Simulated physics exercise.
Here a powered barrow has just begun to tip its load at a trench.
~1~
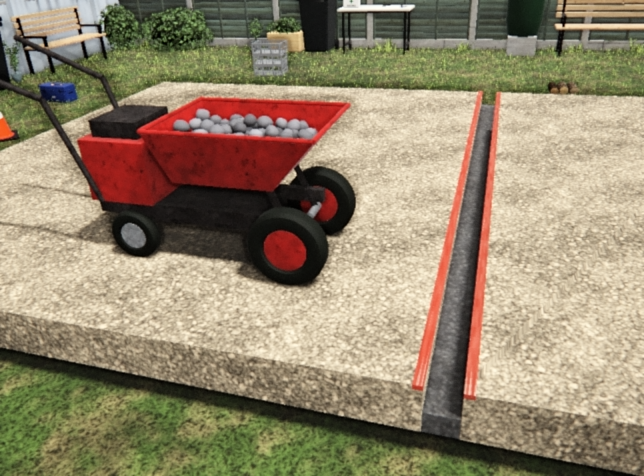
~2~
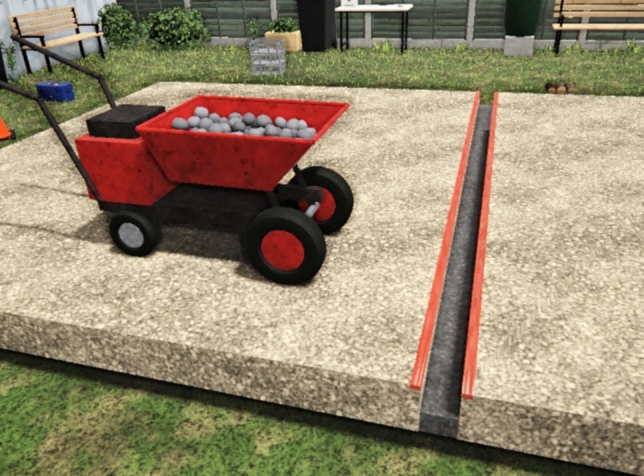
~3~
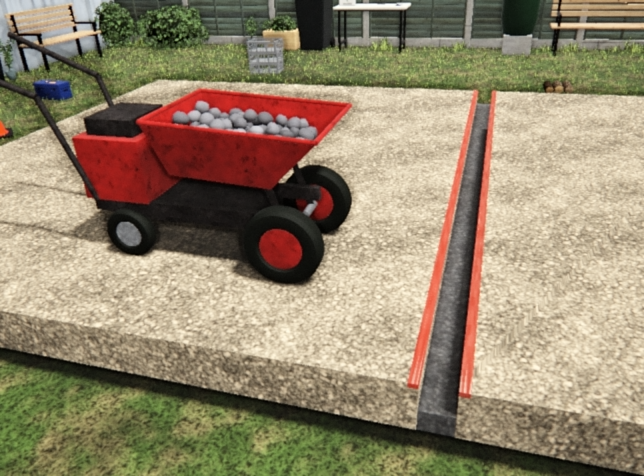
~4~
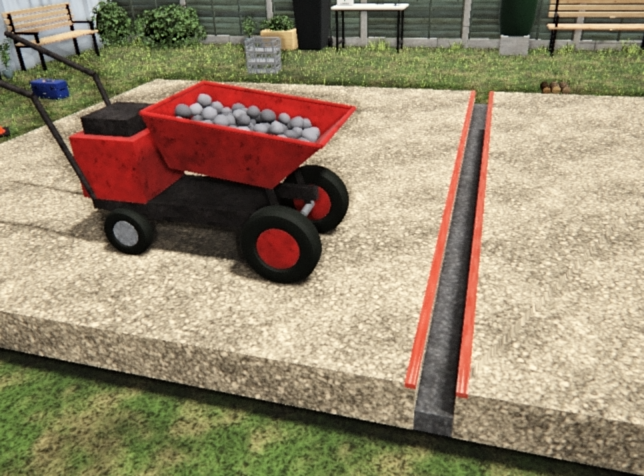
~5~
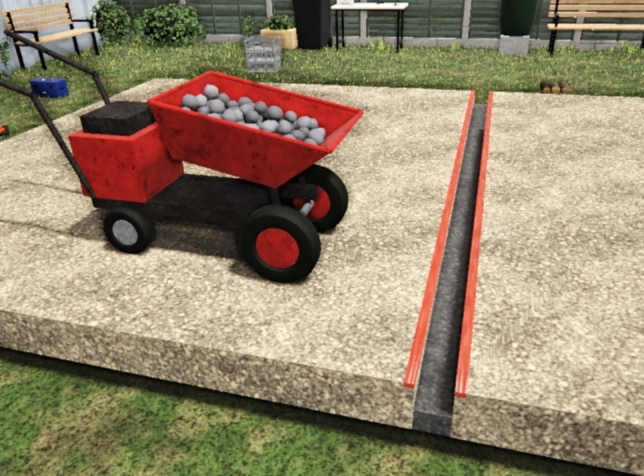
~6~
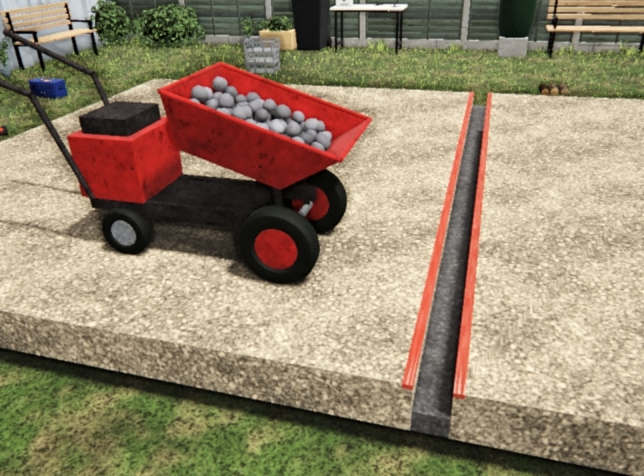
At the start, a red powered barrow loaded with round grey cobbles stands level on a pale slab, left of a narrow, red-edged trench. Its skip then tilts gradually, the rear rising and the front lip dipping slightly toward the right, while the cobbles stay inside and the wheels barely move.
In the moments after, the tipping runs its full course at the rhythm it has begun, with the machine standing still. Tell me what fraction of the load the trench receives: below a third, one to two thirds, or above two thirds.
By the look of it, the trench catches a moderate share, one-third to two-thirds.
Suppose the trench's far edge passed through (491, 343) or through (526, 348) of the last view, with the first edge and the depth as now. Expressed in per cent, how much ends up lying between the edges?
I'd say some 70 in a hundred, followed by 80 in a hundred.
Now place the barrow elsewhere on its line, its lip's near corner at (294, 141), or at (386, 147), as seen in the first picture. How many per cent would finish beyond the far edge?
10 and 90 percent, in that order.
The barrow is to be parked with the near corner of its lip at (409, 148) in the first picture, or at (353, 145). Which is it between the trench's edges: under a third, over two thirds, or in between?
Spot one gives under a third, spot two gives the middle third.
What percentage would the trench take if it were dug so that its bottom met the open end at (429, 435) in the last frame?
That would give roughly 50 percent.
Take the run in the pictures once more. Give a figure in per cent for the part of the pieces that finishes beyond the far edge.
About 20 per cent.
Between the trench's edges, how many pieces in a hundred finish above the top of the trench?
Share: Around 30 %.
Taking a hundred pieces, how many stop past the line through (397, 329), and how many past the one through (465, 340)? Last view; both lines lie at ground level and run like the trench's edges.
Around 80 percent for the first and 20 percent for the second.
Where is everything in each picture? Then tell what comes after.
The first picture shows lip of the skip at (313, 142), level; top of the load at (240, 129), round cobbles; first edge of the trench at (429, 332); far edge at (475, 339), the trench under half as wide as the skip, and about as deep as wide.
The second picture shows lip of the skip at (312, 143), level; top of the load at (224, 131).
The third picture shows lip of the skip at (315, 143), tipped barely; top of the load at (225, 127).
The fourth picture shows lip of the skip at (321, 147), tipped a little; top of the load at (215, 128).
The fifth picture shows lip of the skip at (330, 152), tipped a little; top of the load at (222, 122).
The sixth picture shows lip of the skip at (340, 160), tipped clearly; top of the load at (226, 102); first edge of the trench at (419, 332); far edge at (465, 339).
Soon, skip tipped steeply; all in the skip.
A while on, skip tipped right over; about half in the skip; about a quarter short of the trench; about a quarter in or heaped over the trench; a stray few beyond it; a stray few falling.
Towards the end, skip tipped right over; a small part in the skip; about a quarter short of the trench; about half in or heaped over the trench; about a quarter beyond it.
Finally, skip tipped right over; a small part in the skip; about a quarter short of the trench; about half in or heaped over the trench; about a quarter beyond it.
